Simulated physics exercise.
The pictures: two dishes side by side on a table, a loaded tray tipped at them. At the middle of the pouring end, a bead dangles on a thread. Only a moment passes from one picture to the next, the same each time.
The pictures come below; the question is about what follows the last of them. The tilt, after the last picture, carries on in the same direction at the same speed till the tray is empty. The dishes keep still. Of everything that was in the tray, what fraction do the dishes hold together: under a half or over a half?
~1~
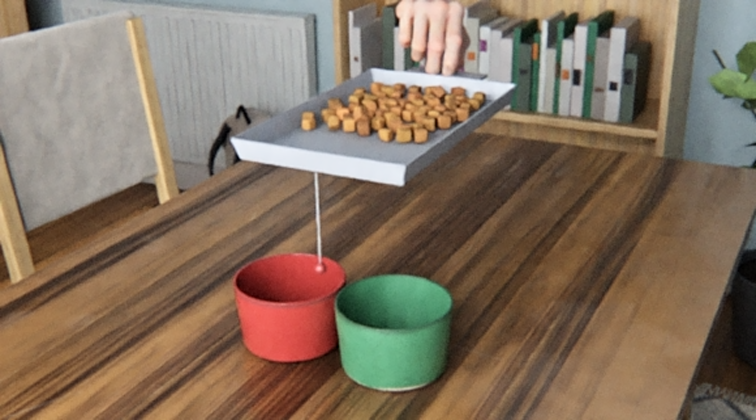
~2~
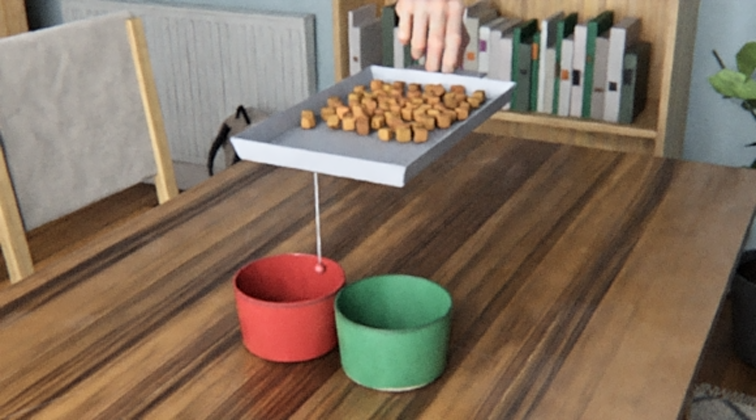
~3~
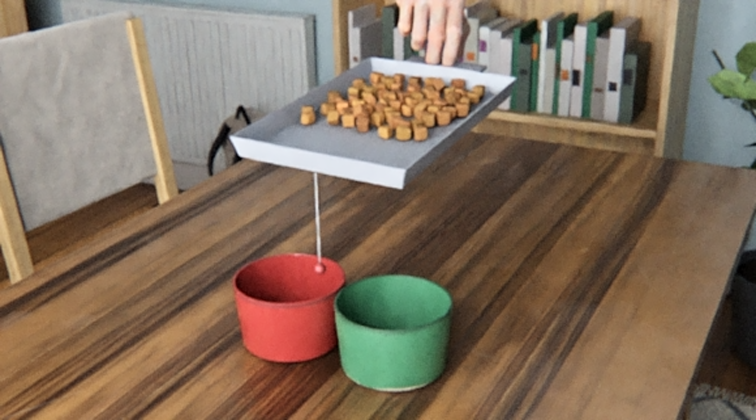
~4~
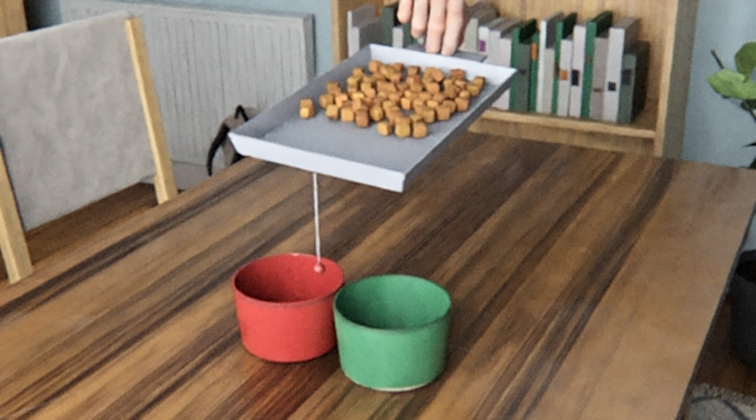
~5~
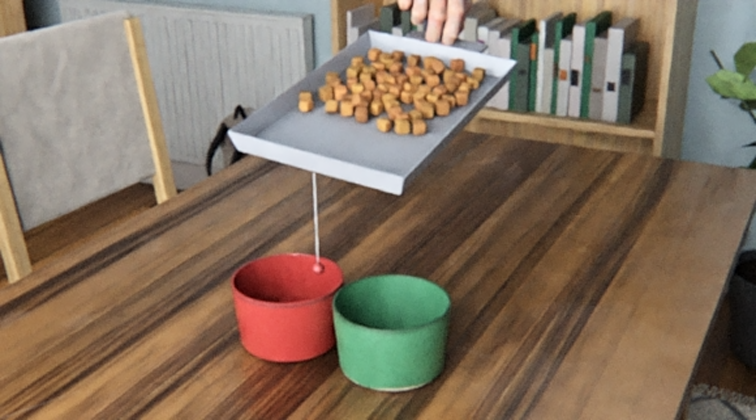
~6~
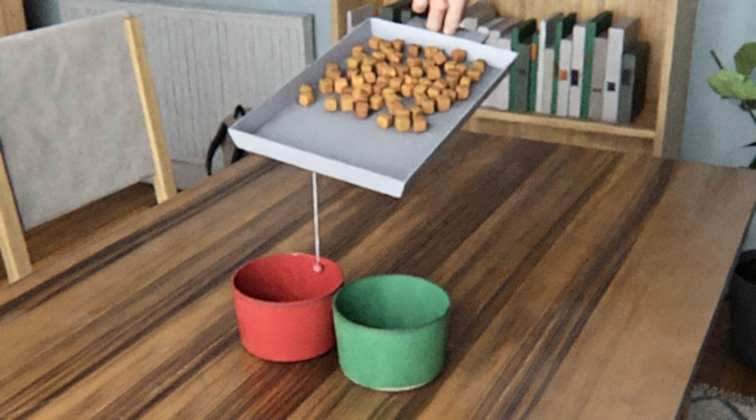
By the end, the dishes are holding most of the load, I'd say.
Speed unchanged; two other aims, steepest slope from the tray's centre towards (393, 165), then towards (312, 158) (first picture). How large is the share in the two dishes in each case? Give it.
First case about 70 percent; second case about 30 percent.
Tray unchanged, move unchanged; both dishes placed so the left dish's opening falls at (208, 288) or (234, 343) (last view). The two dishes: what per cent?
The first try yields 20% and the second yields 0%.
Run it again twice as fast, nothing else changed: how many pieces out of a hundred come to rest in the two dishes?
It would be close to 70 per cent.
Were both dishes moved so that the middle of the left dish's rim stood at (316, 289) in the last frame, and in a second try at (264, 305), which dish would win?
Try 1: The rightmost dish; try 2: The rightmost dish.
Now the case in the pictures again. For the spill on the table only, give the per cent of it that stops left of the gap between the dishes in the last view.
It works out at some 50 percent.
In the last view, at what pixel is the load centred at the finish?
The centre ends up roughly at (387, 359).
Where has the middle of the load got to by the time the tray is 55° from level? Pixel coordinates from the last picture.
The load is centred around (400, 133).
Soon after the last picture, tray tipped steeply; nearly all on the tray; a stray few in the air.
A little later, tray tipped right over; nearly all on the tray; a small part in the right dish.
Later still, tray tipped past a quarter turn; most in the right dish; about a quarter outside both.
At rest, tray tipped past a quarter turn; most in the right dish; none in the left dish; about a quarter outside both.
